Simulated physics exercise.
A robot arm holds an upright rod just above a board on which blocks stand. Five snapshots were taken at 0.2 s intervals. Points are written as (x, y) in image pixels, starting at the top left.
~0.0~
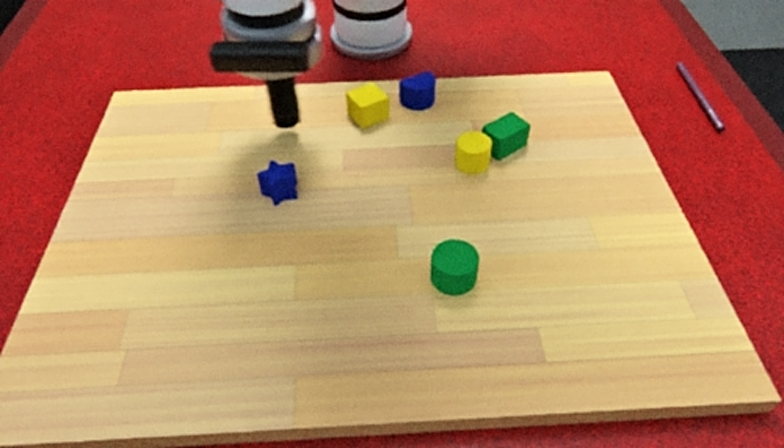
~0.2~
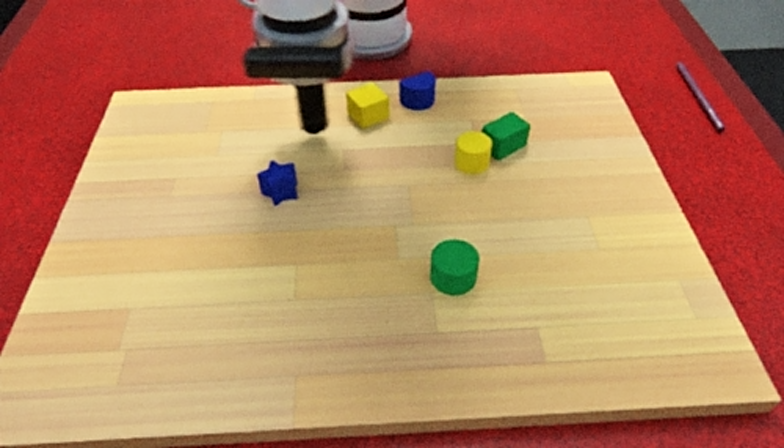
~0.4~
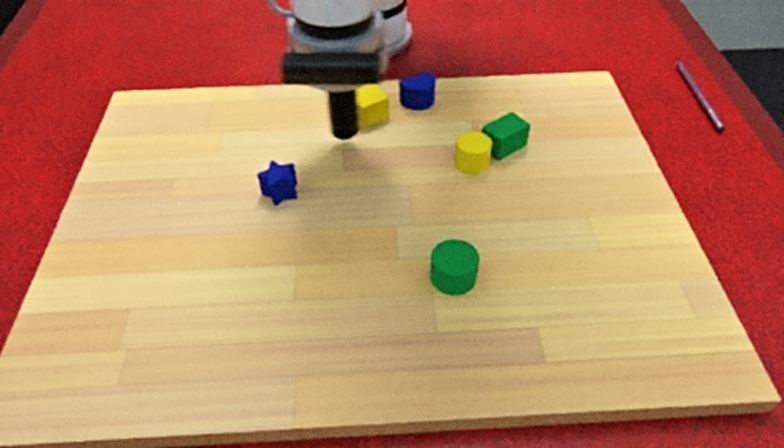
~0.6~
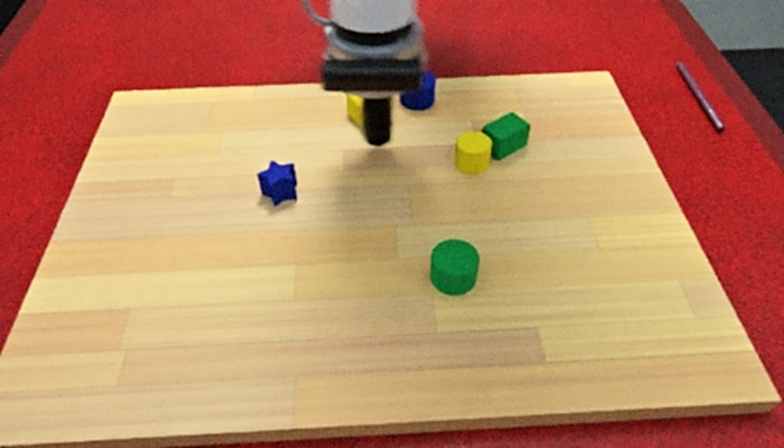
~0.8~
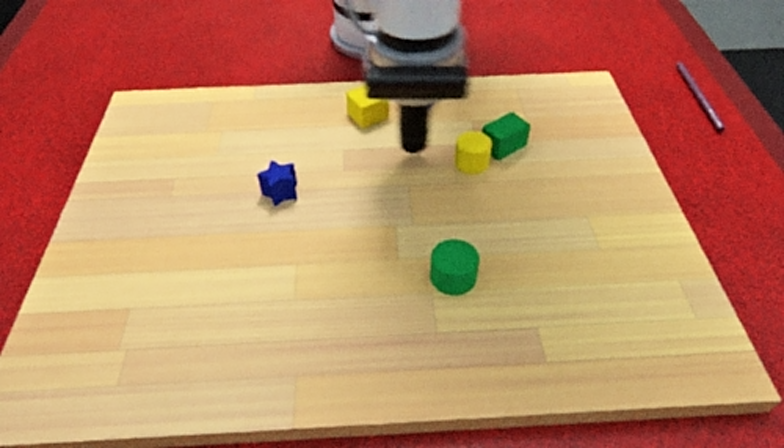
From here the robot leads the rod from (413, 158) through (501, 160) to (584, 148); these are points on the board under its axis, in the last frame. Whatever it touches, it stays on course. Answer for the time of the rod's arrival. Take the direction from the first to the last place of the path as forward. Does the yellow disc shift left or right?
The yellow disc is shifted sideways to the right, facing along the path from start to end.
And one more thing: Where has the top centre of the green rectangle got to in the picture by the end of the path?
So, by the moment the path ends, you'll find the top centre of the green rectangle at (546, 109).
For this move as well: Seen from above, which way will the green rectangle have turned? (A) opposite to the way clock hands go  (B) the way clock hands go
I'll go with A - opposite to the way clock hands go.
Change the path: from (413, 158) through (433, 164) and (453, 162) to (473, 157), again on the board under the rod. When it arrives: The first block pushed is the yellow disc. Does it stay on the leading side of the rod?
It will keep going ahead of the rod.
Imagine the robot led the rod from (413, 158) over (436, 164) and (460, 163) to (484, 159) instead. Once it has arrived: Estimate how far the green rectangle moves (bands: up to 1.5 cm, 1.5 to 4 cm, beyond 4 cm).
It gets moved 1.5 to 4 cm.
What follows on the original path. One third of the way, rod at (475, 151); yellow disc at (509, 145); green rectangle at (519, 122), turned 35° anticlockwise.
Two thirds of the way, rod at (532, 143); yellow disc at (558, 152); green rectangle at (538, 112), turned 85° anticlockwise.
At the end, rod at (588, 135); yellow square in place; yellow disc at (565, 153); green rectangle at (546, 109), turned 130° anticlockwise.
